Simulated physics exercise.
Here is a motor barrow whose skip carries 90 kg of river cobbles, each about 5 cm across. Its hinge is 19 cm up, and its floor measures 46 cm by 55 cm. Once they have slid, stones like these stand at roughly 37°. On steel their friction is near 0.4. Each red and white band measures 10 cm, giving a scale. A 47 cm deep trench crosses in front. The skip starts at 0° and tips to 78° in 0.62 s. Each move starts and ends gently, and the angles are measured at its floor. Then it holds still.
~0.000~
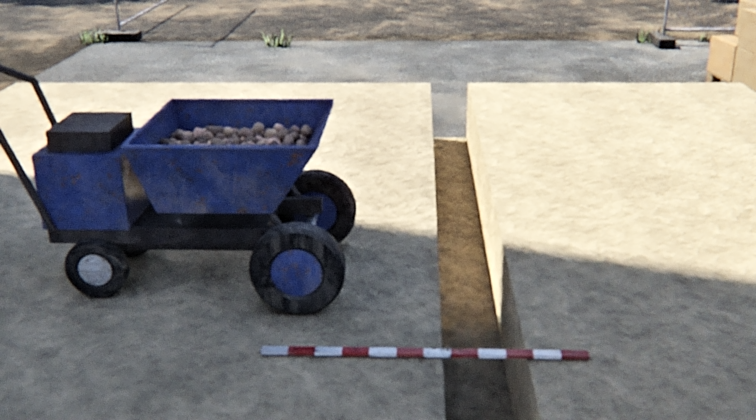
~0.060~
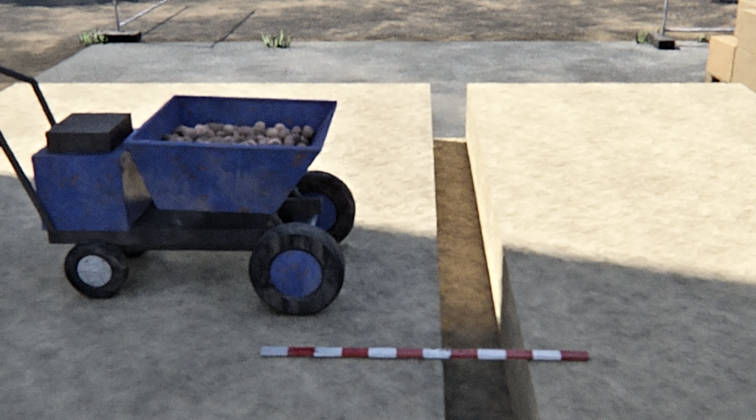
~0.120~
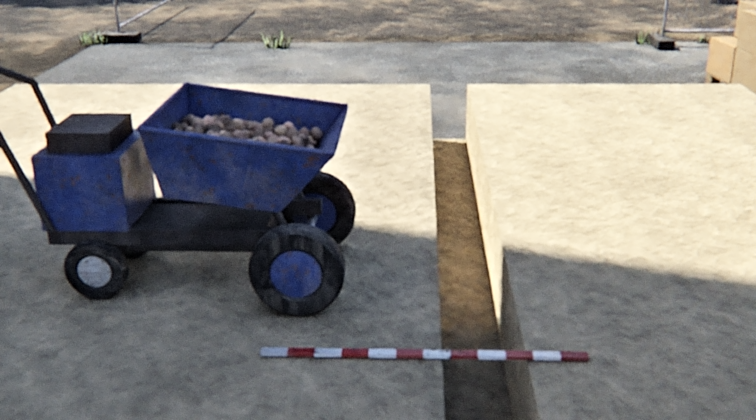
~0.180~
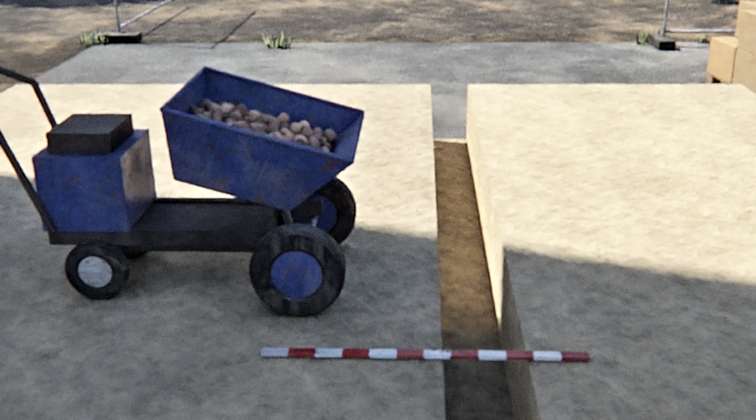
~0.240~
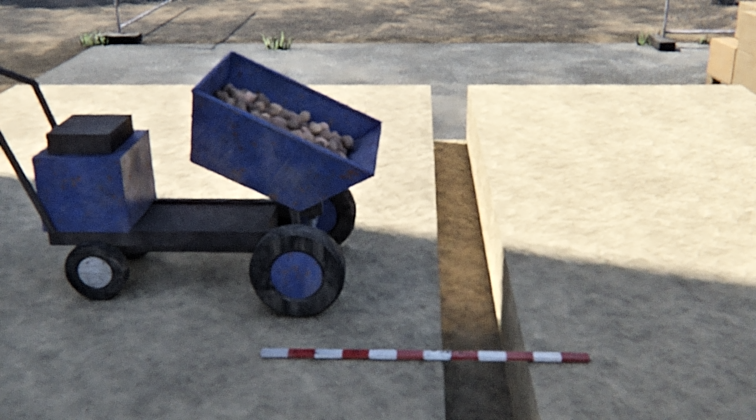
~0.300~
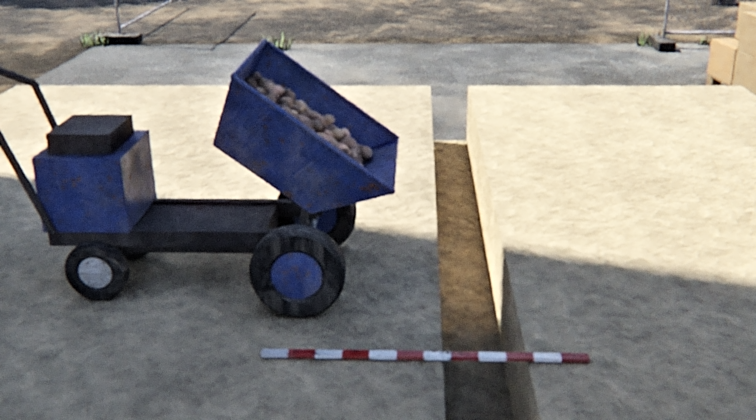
The clip opens on a blue motor barrow with its skip of rounded stones lying level, left of a narrow trench with a red and white banded pole across its near end. The skip begins tilting gently to the right, then its left end rises steadily until it slopes steeply, stones still inside.
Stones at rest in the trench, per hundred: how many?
Approx. 74 %.
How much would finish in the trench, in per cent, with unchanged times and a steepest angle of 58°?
With that change, near 45 per cent.
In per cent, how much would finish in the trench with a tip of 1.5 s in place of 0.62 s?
100 per cent.
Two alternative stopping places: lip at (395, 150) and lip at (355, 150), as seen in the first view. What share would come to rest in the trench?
Roughly 10 in a hundred, then 40 in a hundred.
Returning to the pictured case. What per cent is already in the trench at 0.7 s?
Approx. 35 % of the load.
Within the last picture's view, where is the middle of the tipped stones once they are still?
Centre estimate: Around (489, 360).
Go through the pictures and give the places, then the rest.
Lip at (316, 148), floor tilted 0°, highest stones at (237, 134), in the first picture.
Lip at (321, 150), floor tilted 2°, highest stones at (216, 132); the stones move at 0.5 m/s on average, in the second picture.
The skip is at 8°, its lip at (334, 154); the top of the load is at (206, 124); the stones move at 1.0 m/s on average, in the third picture.
The skip is at 16°, its lip at (353, 162); the top of the load is at (214, 111); the stones move at 1.3 m/s on average, in the fourth picture.
The skip is at 26°, its lip at (374, 175); the top of the load is at (233, 96); the stones move at 1.5 m/s on average, in the fifth picture.
The skip is at 37°, its lip at (394, 192); the top of the load is at (257, 86); the stones move at 1.6 m/s on average, in the sixth picture.
After 0.5 s the floor is at 65°; 100 % in the skip; the foremost stones are at (405, 202).
After 0.7 s the floor is at 78°; 62 % in the skip, 37 % in the trench; the foremost stones are at (514, 279).
After 1.1 s the floor is at 78°; 5 % in the skip, 69 % in the trench, 25 % past the trench; the foremost stones are at (690, 279).
After 3.0 s the floor is at 78°; 0 % in the skip, 74 % in the trench, 26 % past the trench; the foremost stones are past the picture's edge.
